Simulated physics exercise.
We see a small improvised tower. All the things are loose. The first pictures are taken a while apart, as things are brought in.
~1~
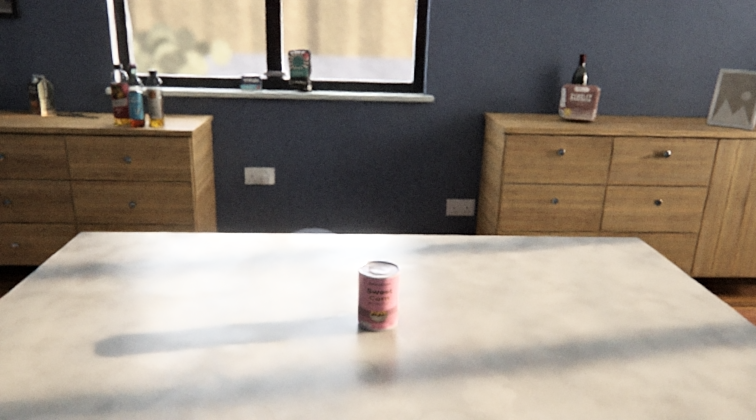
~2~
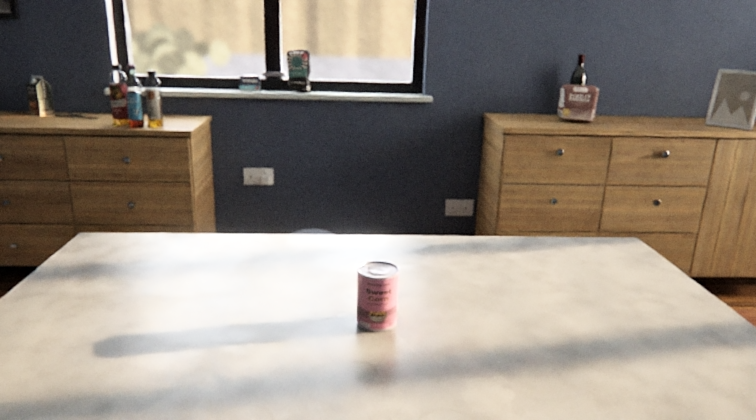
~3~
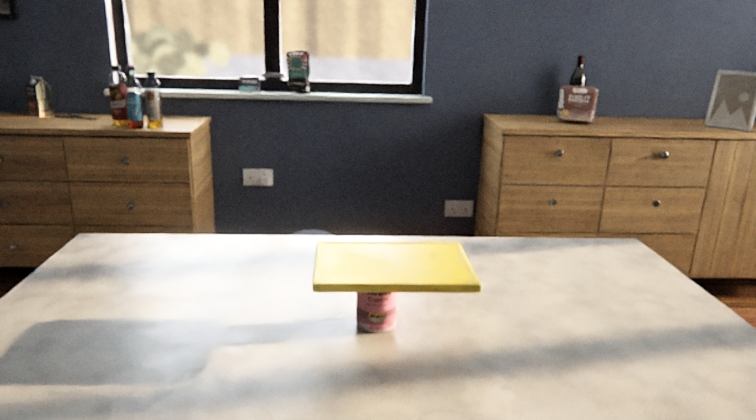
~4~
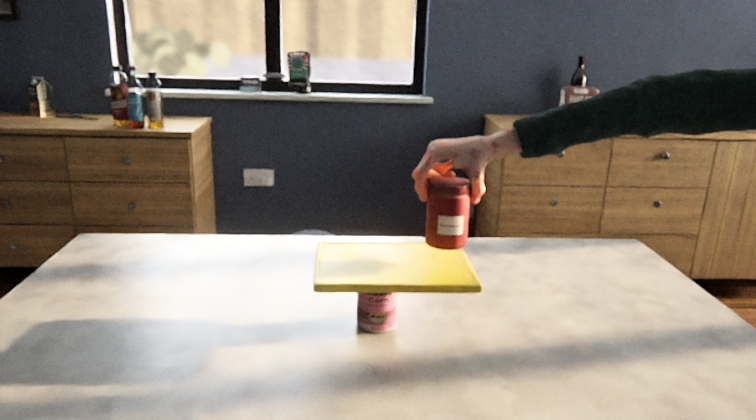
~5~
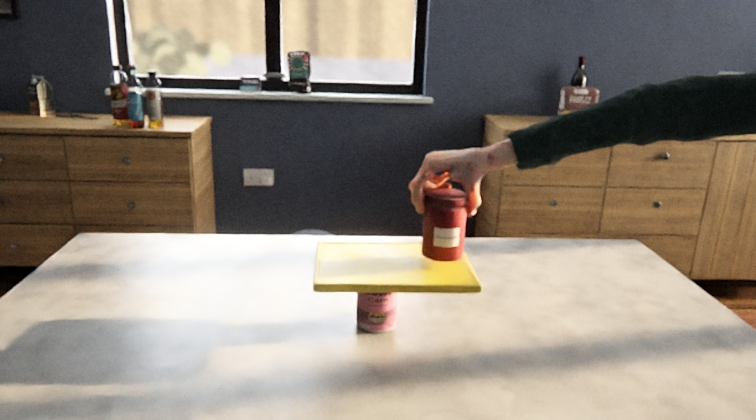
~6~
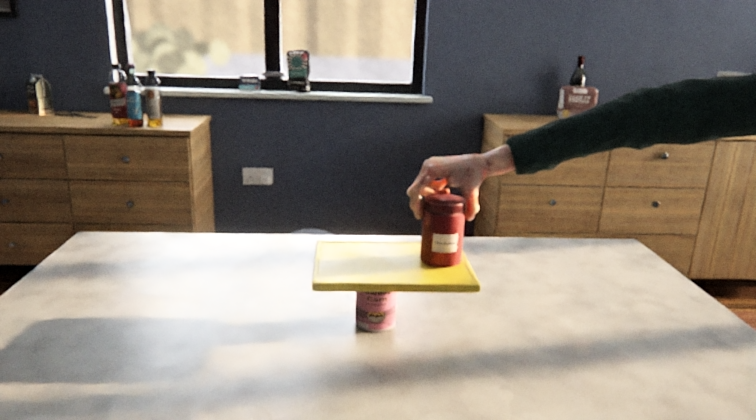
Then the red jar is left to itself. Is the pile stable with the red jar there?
Here the stack gives way.
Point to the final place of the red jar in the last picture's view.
At about (498, 318).
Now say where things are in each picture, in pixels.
In the first frame, the last thing is not in view yet.
In the second frame, the last thing is not in view yet.
In the third frame, the last thing is not in view yet; yellow lid (393, 265).
The fourth frame shows still above its spot; red jar (448, 213); yellow lid (394, 265).
The fifth frame shows still above its spot; red jar (444, 224); yellow lid (393, 265).
The sixth frame shows set down, still held; red jar (443, 230); yellow lid (392, 264).
Then, 0.30 s after the last picture, red jar now fallen; yellow lid tipped 40° from how it was.
Then, 0.40 s after the last picture, yellow lid tipped 59° from how it was.
Then, 0.60 s after the last picture, yellow lid tipped 45° from how it was.
At rest, fallen, red jar; tipped over in the stack, yellow lid; pink tin in place. Seen from the same camera at the end, red jar near (498, 318). The stack loses its balance.
